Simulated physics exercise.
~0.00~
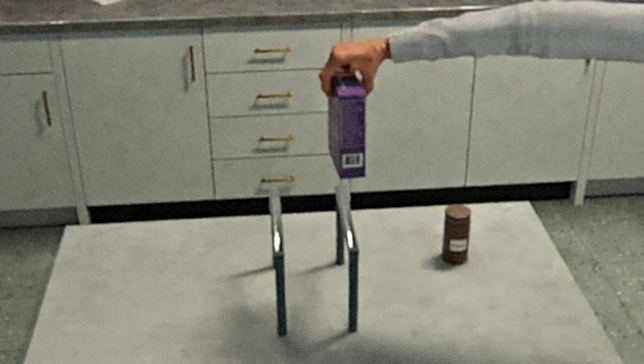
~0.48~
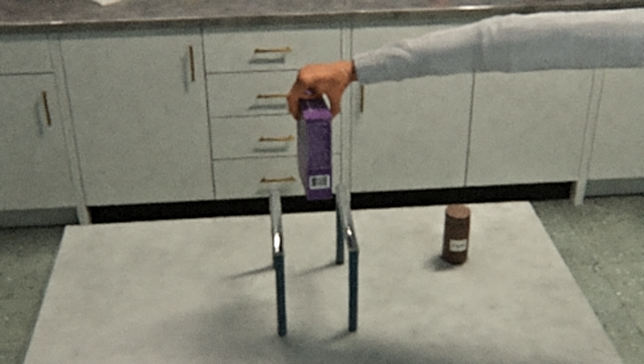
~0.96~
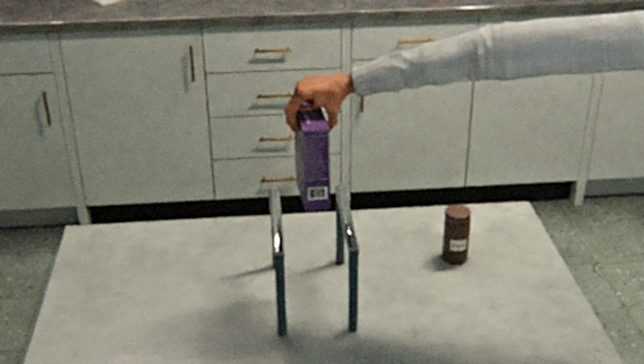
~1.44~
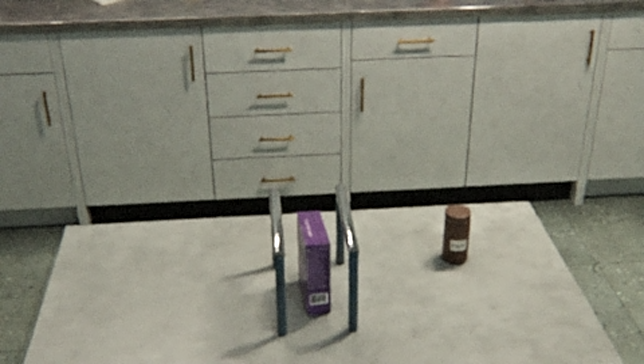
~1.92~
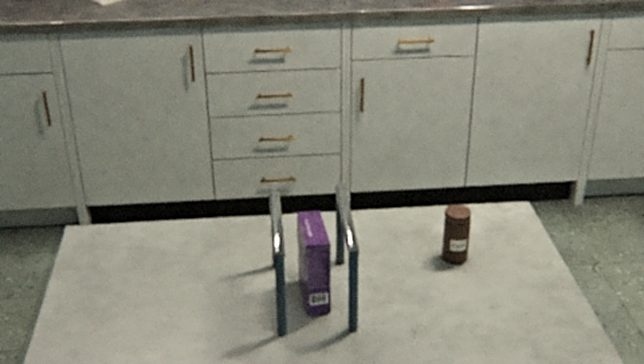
A purple packet, held upright by a hand, moved left and was lowered between the two metal rails of a stand beside a brown jar; once released, it dropped through the gap and ended up standing upright on the table.
